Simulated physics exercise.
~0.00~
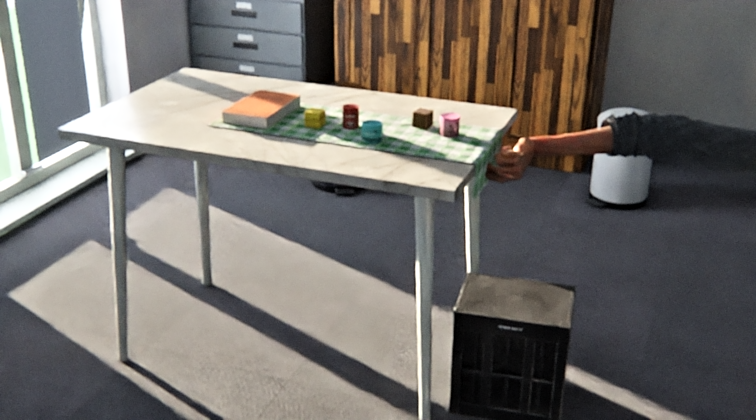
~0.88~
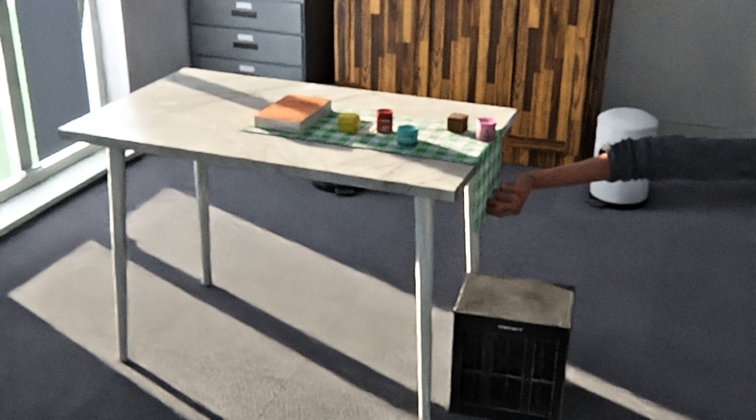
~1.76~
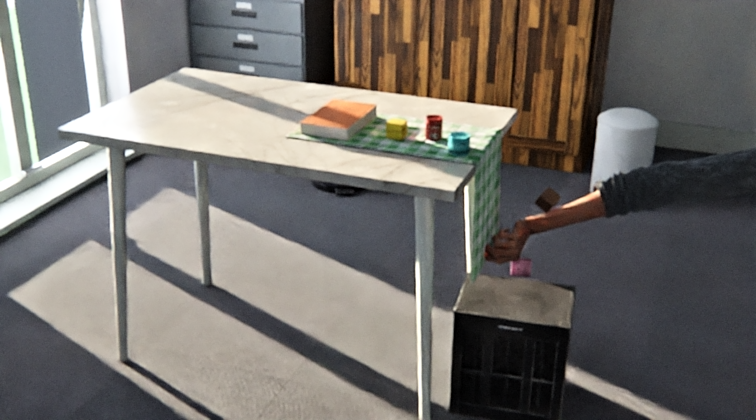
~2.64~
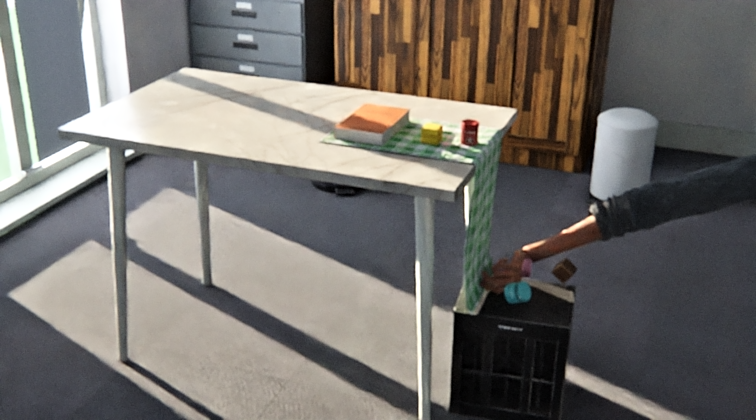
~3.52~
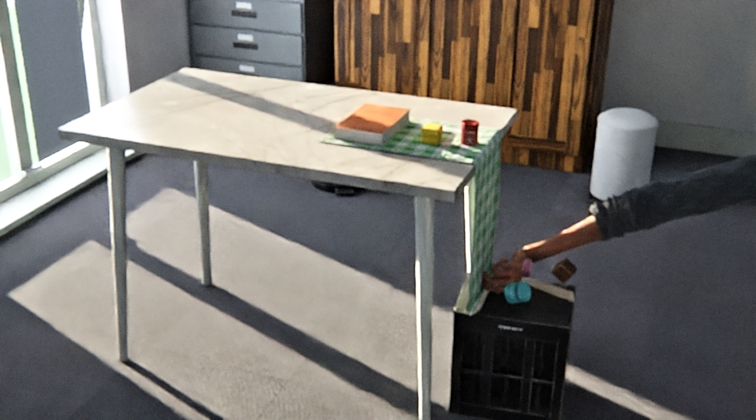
In a sunlit room, a hand pulling a checked cloth down off a table, three small objects dropping, others staying on top.
